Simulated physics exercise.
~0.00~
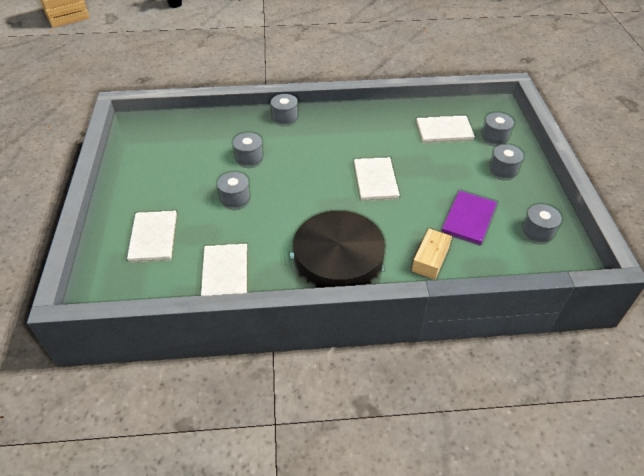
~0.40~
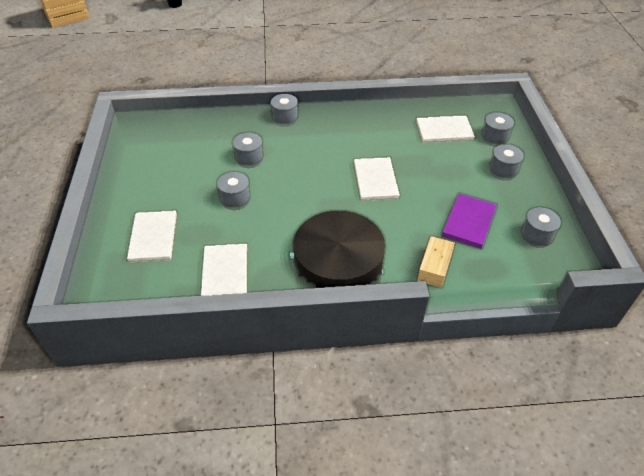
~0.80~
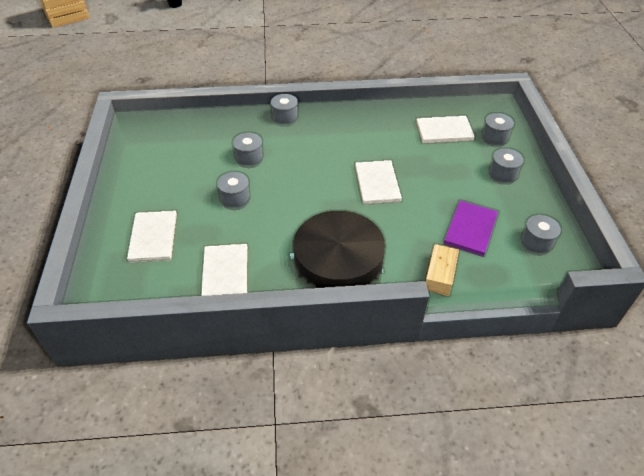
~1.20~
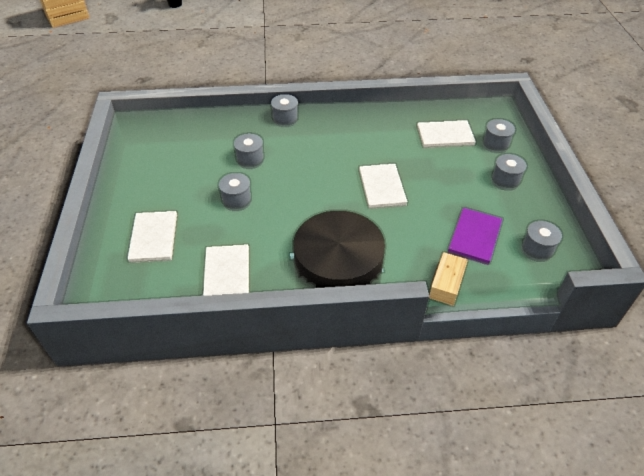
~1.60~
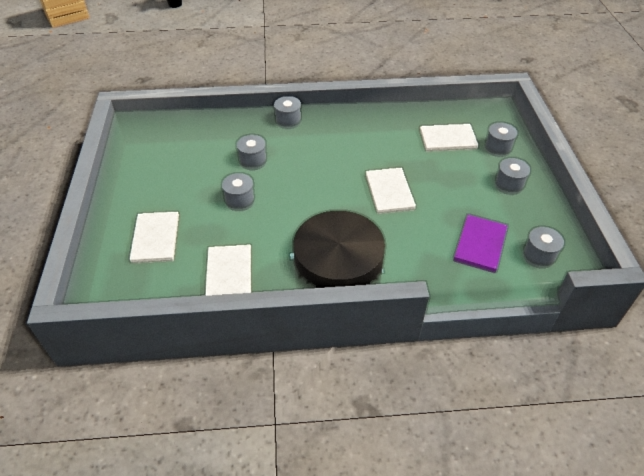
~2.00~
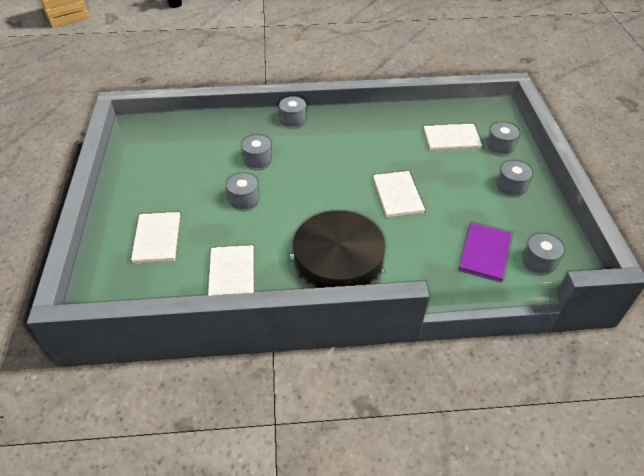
A framed green pool had a section of its front wall open near the right, and the floating pieces drifted slowly toward the gap, a wooden block slipping out of sight there before the purple one.
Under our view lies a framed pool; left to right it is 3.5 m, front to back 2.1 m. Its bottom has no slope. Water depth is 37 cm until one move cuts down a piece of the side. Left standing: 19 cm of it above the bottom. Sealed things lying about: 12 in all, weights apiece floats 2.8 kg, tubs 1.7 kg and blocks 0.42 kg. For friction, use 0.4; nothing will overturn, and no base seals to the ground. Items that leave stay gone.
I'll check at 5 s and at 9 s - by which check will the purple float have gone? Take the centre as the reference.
It gets away before the first check.
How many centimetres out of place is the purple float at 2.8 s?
It has shifted about 40 cm.
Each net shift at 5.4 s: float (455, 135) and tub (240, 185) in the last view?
Taking them in the order asked, 20 cm and then 20 cm.
After 2.8 s the purple float is near (493, 265), 0.4 m from its start, afloat; 1 of 12 are out; 11 afloat.
After 5.4 s the purple float has gone out (at 3.5 s); 3 of 12 are out; 9 afloat.
After 8.0 s the purple float has gone out (at 3.5 s); 4 of 12 are out; 8 afloat.
After 12.0 s the purple float has gone out (at 3.5 s); 4 of 12 are out; 8 afloat.
